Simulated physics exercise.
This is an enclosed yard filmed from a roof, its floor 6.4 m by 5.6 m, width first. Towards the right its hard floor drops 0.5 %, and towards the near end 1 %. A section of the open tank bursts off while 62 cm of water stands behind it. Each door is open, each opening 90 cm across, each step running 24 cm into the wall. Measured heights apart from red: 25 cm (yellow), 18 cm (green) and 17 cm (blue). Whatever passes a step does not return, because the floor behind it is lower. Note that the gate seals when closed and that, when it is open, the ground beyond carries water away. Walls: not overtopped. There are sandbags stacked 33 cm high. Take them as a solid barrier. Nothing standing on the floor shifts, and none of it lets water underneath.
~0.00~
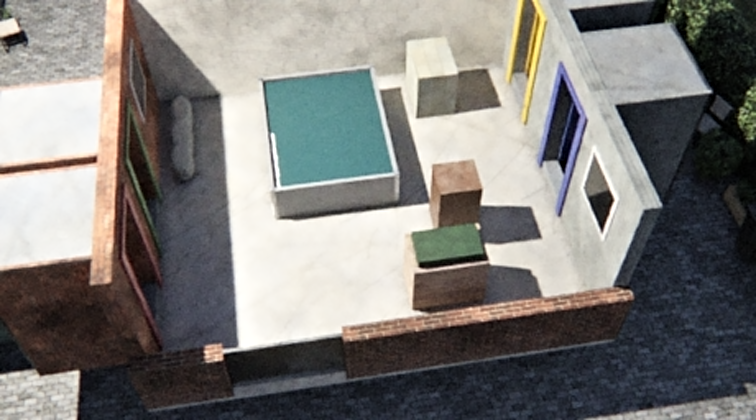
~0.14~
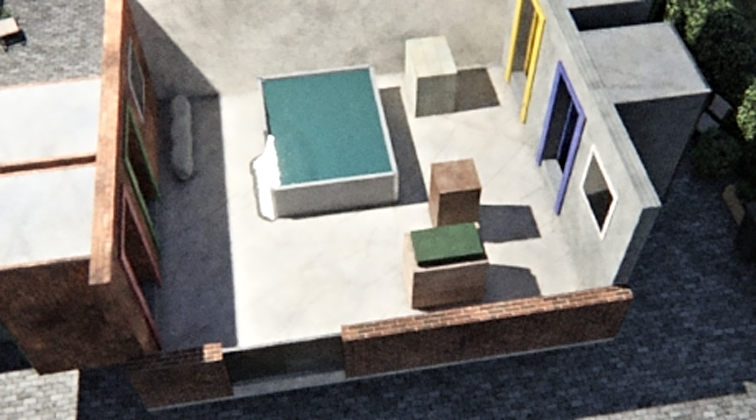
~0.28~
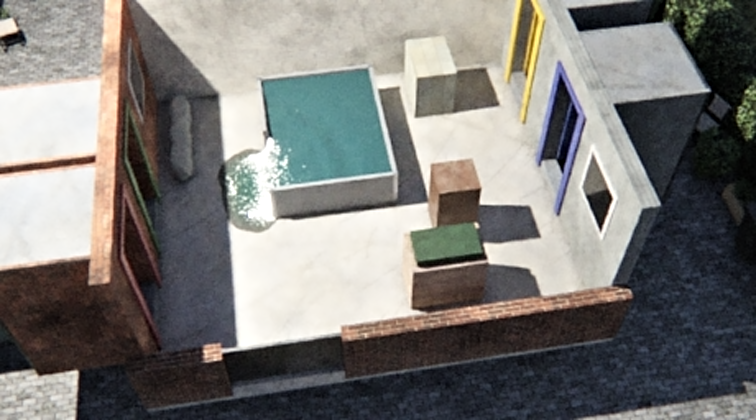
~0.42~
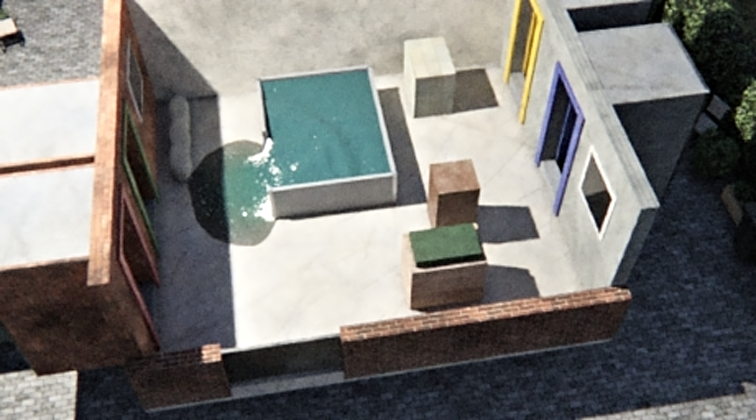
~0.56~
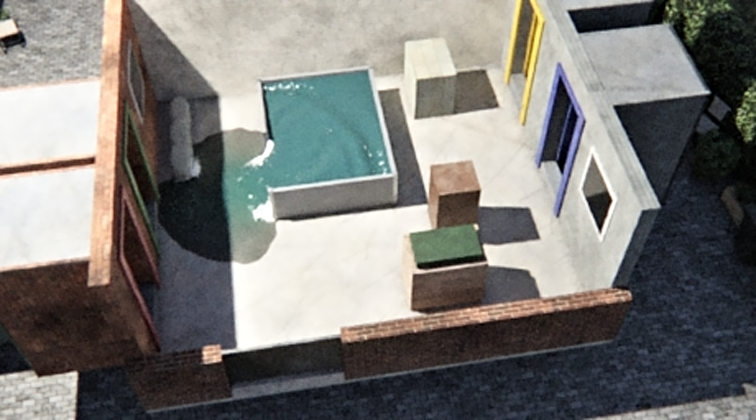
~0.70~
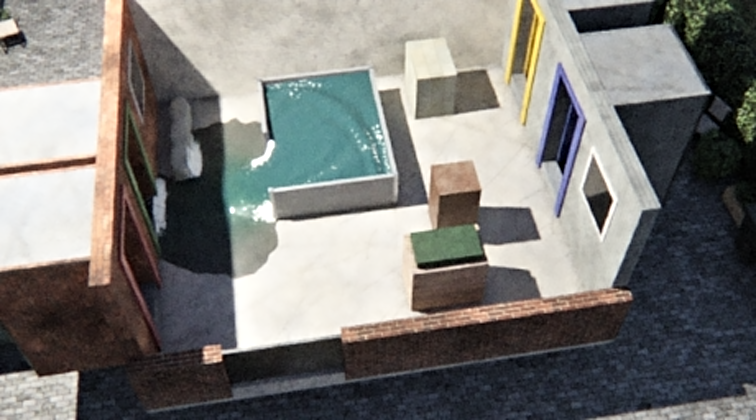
In a walled yard, water bursts from an open tank's left side and spreads leftward across the floor.
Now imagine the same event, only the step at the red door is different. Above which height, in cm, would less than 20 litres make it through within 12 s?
Above roughly 13.5 cm.
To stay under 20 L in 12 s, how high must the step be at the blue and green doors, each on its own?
You'd want about 8.5 centimetres at blue and about 33 centimetres at green.
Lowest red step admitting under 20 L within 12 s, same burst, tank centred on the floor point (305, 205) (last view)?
Then about 27 centimetres at the least.
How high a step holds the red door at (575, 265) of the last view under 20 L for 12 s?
Minimum: About 8.5 cm.
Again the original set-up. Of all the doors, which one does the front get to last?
Last: Blue.
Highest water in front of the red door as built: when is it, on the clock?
I'd say near 1.8 seconds.
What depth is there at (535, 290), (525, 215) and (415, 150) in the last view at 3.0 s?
Close to 0, 0 and 0 cm deep.
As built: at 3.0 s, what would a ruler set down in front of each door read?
Depths in cm: Yellow 0, green 27, blue 0, red 14.
After 1.4 s water covers 20 % of the floor, deepest (40 cm) near (159, 203); 11 cm at the red door, 0 litres in over its 24 cm step.
After 3.0 s water covers 40 % of the floor, deepest (36 cm) near (160, 384); 14 cm at the red door, 0 litres in over its 24 cm step.
After 12.0 s water covers 95 % of the floor, deepest (18 cm) near (592, 320); 10 cm at the red door, 0 litres in over its 24 cm step.
At the red door as built, the water arrived by 1.2 s and peaked near 19 cm at 1.8 s.
With a step of 12.5 cm, 27 litres would have come in within the 12 s; with 14.5 cm, 14 litres. So under 20 litres takes about 13.5 cm.
